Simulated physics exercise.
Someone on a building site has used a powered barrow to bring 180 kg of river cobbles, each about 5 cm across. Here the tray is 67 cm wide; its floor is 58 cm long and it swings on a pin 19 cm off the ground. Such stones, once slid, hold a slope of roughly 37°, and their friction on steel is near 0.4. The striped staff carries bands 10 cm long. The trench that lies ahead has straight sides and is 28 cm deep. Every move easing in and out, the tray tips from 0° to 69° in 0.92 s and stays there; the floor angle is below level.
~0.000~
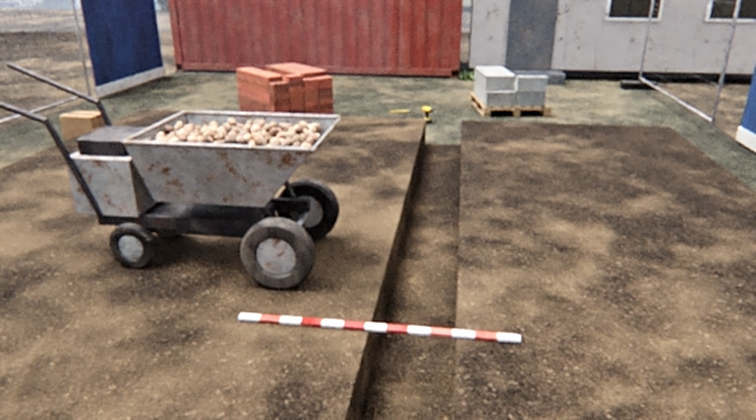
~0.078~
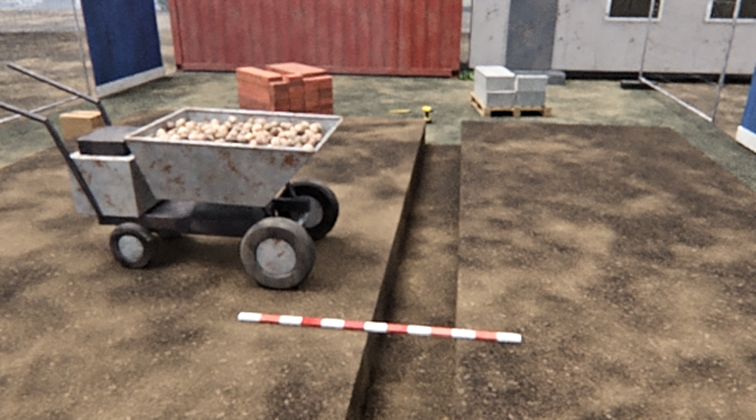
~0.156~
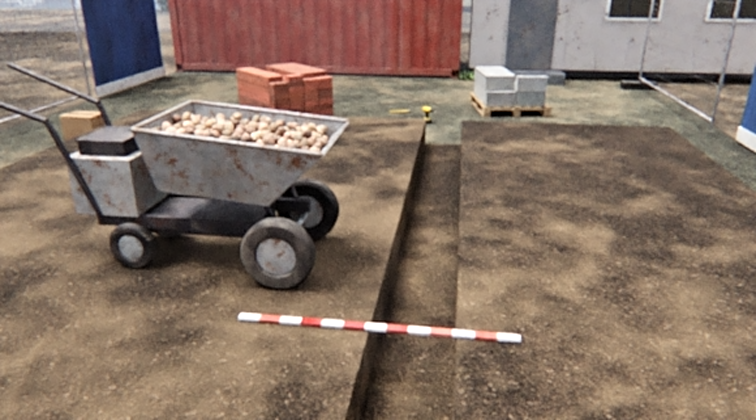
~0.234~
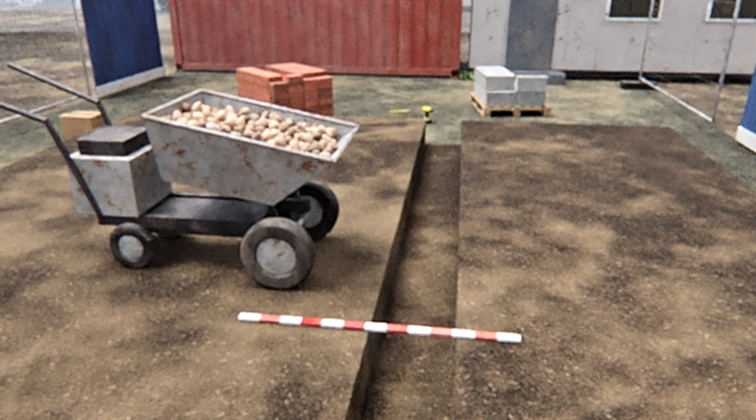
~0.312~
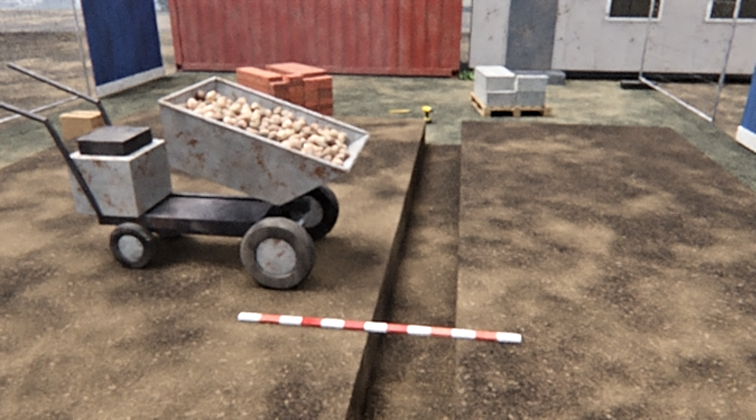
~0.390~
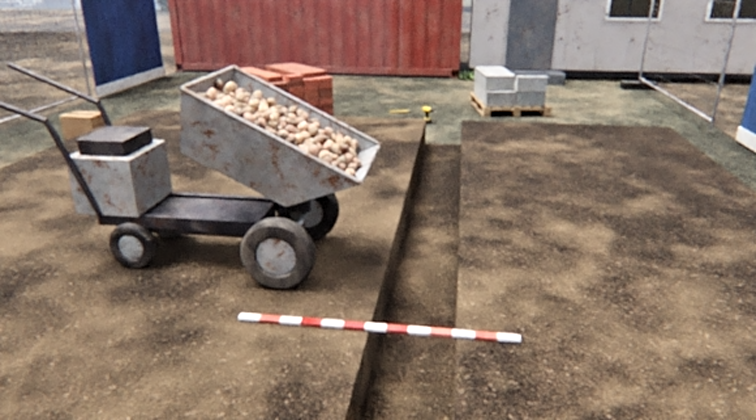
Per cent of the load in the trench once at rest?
About 73 %.
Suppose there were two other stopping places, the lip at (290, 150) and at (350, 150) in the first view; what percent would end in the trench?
I'd say some 90 per cent and some 35 per cent.
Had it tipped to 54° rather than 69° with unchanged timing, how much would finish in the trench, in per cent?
Roughly 50 percent.
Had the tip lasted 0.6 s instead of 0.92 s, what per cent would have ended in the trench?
That would give about 60 percent.
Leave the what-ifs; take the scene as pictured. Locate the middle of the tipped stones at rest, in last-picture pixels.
The middle should be near (438, 295).
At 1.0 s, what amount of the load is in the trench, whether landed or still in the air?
Around 30 per cent of it, at that instant.
After 0.7 s the floor is at 58°; 100 % in the tray; the foremost stones are at (400, 207).
After 1.0 s the floor is at 69°; 65 % in the tray, 30 % in the trench, 5 % past the trench; the foremost stones are at (479, 274).
After 1.4 s the floor is at 69°; 23 % in the tray, 50 % in the trench, 27 % past the trench; the foremost stones are at (598, 277).
After 3.3 s the floor is at 69°; 0 % in the tray, 73 % in the trench, 27 % past the trench; the foremost stones are at (736, 291).
